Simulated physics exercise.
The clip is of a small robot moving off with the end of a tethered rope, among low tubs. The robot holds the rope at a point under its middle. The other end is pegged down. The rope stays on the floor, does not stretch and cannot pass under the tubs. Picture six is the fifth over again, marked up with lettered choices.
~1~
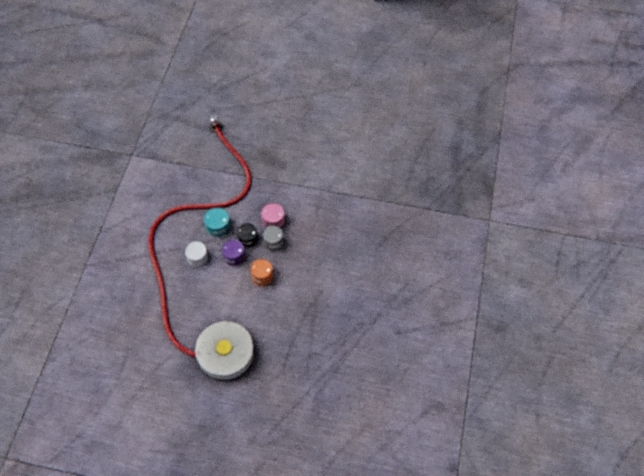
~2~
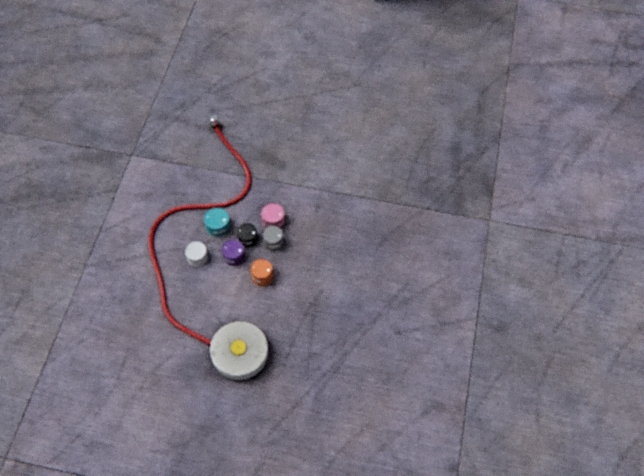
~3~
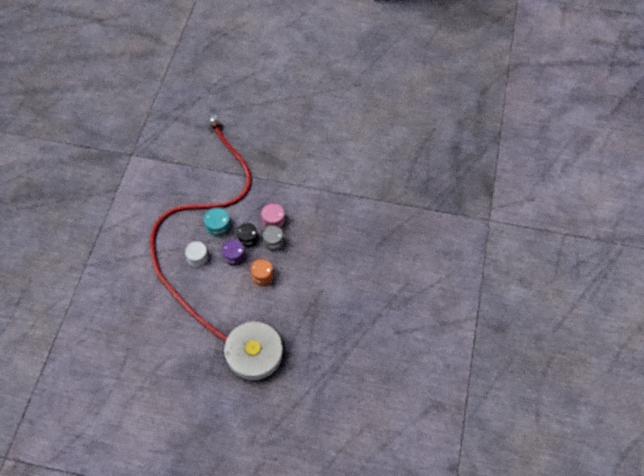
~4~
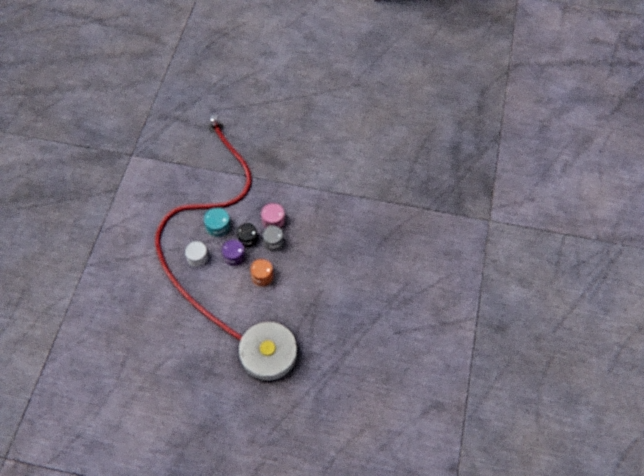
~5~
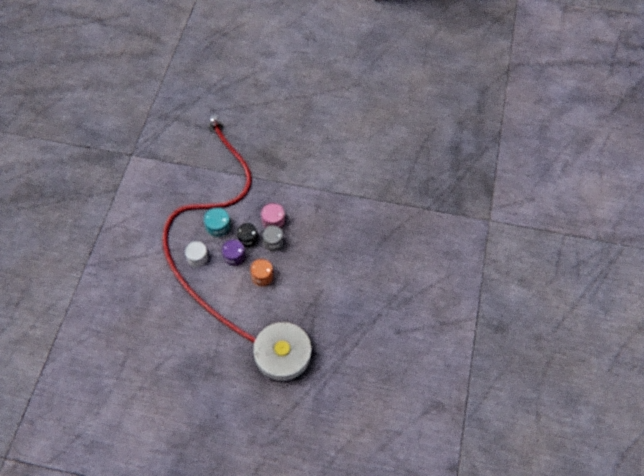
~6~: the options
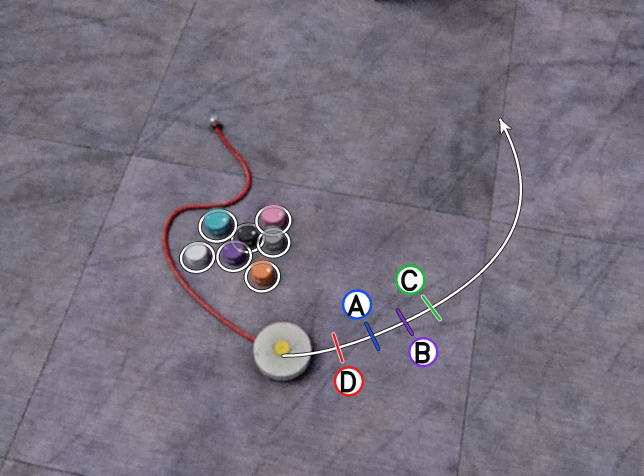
Round pale robot with a yellow centre sliding slowly right, drawing a pegged red rope closer to a cluster of small colourful tubs.
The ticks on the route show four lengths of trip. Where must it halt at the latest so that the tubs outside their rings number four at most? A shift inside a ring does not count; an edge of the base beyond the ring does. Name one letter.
As far as tick C.
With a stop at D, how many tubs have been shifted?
The count is none.
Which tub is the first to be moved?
The white tub.
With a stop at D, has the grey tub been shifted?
No.
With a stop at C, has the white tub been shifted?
Yes.
On the marked copy, A at (372, 336); B at (405, 322); C at (431, 308); D at (338, 348); the route from (283, 356) via (481, 272) to (500, 119).
With C. Early on, robot (338, 344).
Further on, robot (392, 325).
At the end, robot (433, 304); white tub (221, 241); one over the rings.
As for the rest, A is within the limit but short; B is within the limit but short; D is within the limit but short.
